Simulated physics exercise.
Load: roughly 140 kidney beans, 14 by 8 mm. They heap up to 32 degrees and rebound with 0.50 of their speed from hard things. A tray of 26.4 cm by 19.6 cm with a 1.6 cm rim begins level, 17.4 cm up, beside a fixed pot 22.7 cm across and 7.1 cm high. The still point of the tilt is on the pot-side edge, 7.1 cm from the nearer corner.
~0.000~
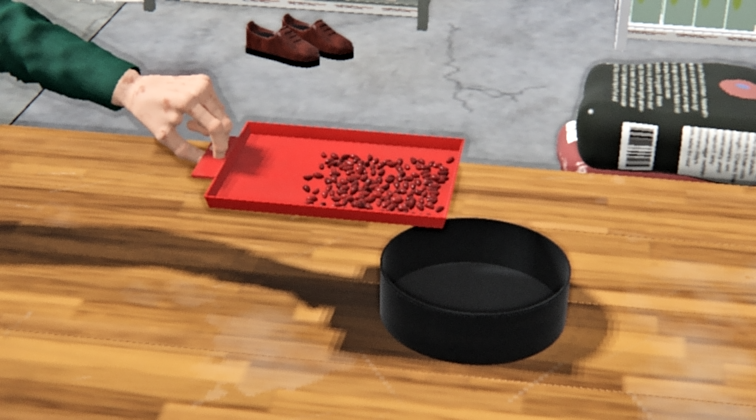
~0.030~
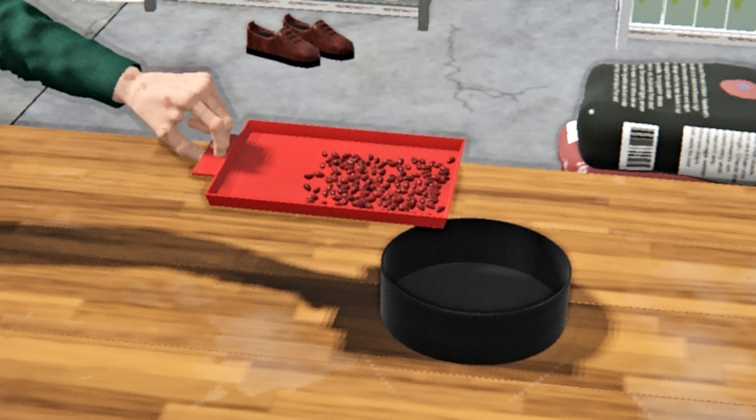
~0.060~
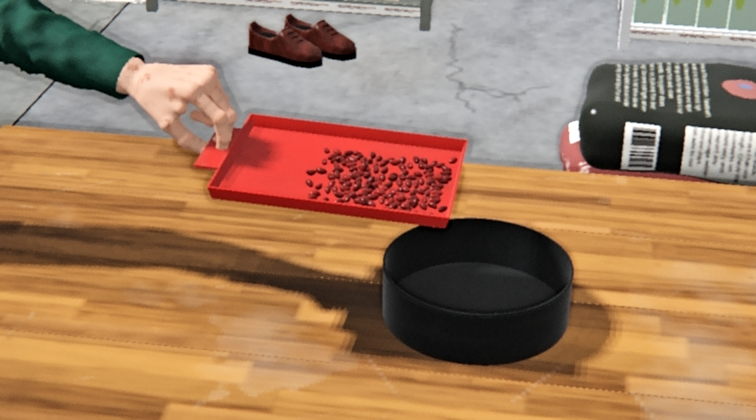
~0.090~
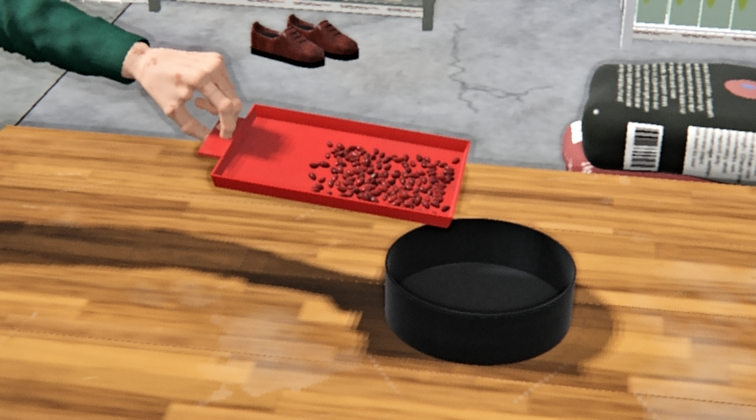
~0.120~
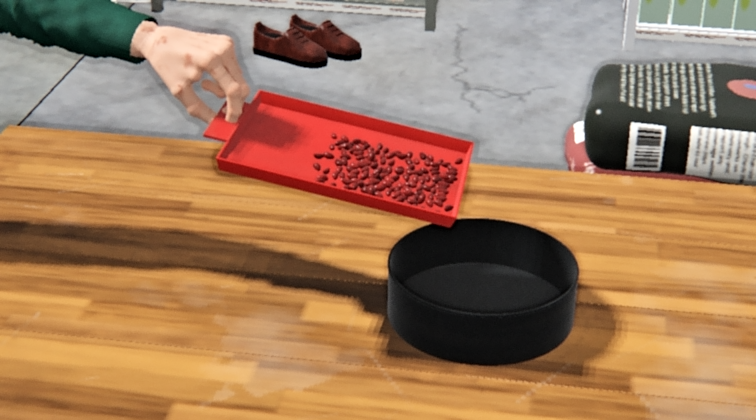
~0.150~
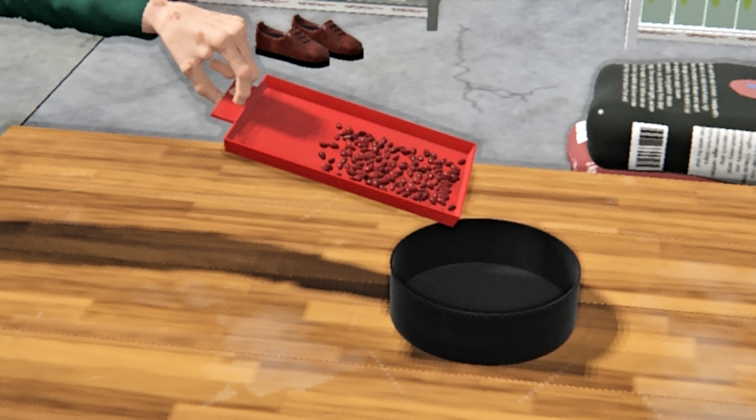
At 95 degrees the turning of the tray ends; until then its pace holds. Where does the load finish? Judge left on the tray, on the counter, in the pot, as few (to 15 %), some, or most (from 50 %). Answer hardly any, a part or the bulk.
Tray hardly any, counter hardly any, pot the bulk.
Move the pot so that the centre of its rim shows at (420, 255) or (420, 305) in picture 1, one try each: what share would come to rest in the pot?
About 65 and 30 per cent.
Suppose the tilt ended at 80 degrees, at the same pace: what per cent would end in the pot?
Then about 85 per cent.
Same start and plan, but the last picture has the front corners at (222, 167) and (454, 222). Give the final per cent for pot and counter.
Pot 60, counter 40.
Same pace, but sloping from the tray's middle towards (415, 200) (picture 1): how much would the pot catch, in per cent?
About 75 per cent.
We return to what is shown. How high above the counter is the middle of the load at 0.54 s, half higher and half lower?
About 18 cm.
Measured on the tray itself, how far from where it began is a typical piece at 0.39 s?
Roughly 3 cm.
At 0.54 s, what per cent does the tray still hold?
About 90 per cent.
After 0.39 s, tilt 56 degrees; the tray holds 100 %, the pot 0 %.
After 0.54 s, tilt 82 degrees; the tray holds 90 %, the pot 0 %.
Then, at 0.83 s, tilt 95 degrees; the tray holds 0 %, the pot 90 %.
By 1.6 s all is still; tray 0 %, counter 5 %, pot 95 %.
